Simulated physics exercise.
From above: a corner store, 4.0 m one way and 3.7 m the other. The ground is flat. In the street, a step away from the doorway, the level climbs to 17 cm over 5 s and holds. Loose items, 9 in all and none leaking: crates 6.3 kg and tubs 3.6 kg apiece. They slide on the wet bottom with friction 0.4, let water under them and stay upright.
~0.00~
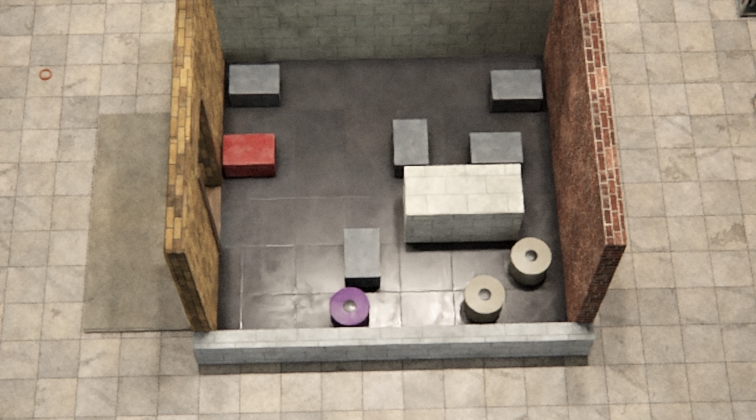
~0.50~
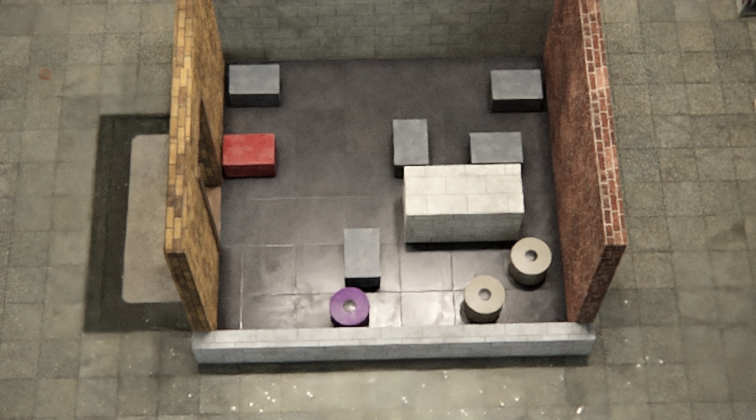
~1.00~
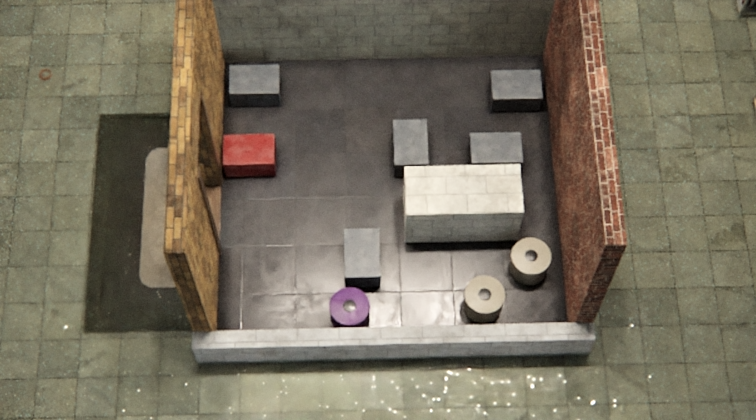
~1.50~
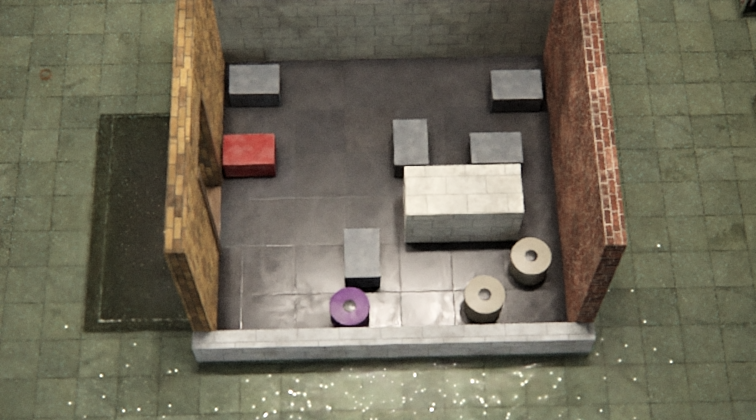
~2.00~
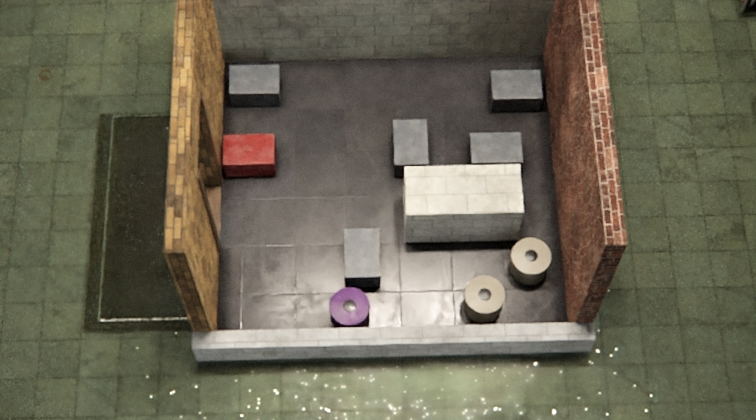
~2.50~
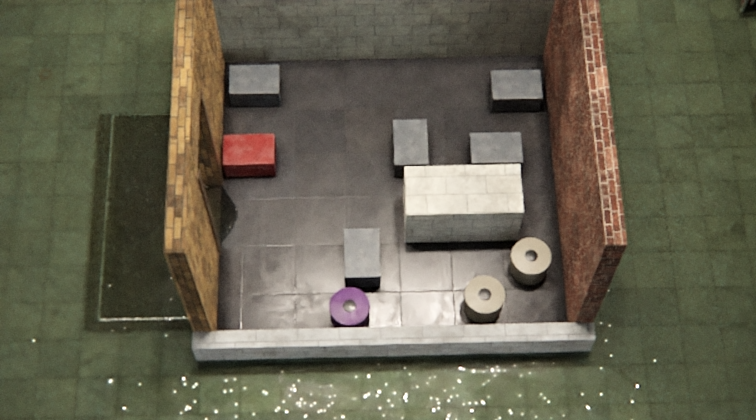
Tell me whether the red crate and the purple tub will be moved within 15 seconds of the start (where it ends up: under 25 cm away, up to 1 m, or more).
Red crate holds its place; purple tub travels far.
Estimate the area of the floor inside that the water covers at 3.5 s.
Some 1.0 m2.
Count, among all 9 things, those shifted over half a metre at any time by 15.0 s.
That makes 6.
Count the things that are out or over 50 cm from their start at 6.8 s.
2 of them.
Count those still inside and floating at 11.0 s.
I count 7.
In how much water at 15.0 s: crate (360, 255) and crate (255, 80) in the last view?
Roughly 9 and 5 cm.
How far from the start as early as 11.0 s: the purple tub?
About 140 cm.
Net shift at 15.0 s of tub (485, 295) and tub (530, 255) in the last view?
In turn: 120 cm, 200 cm.
After 3.5 s the red crate is near (249, 149), 0.0 m from its start, aground; the purple tub is near (350, 306), 0.0 m from its start, aground; 0 afloat.
After 6.8 s the red crate is near (248, 138), 0.2 m from its start, aground; the purple tub is near (359, 312), 0.1 m from its start, afloat; 1 afloat.
After 11.0 s the red crate is near (248, 137), 0.2 m from its start, aground; the purple tub is near (477, 292), 1.4 m from its start, afloat; 7 afloat.
After 15.0 s the red crate is near (249, 149), 0.0 m from its start, afloat; the purple tub is near (491, 277), 1.6 m from its start, afloat; 9 afloat.
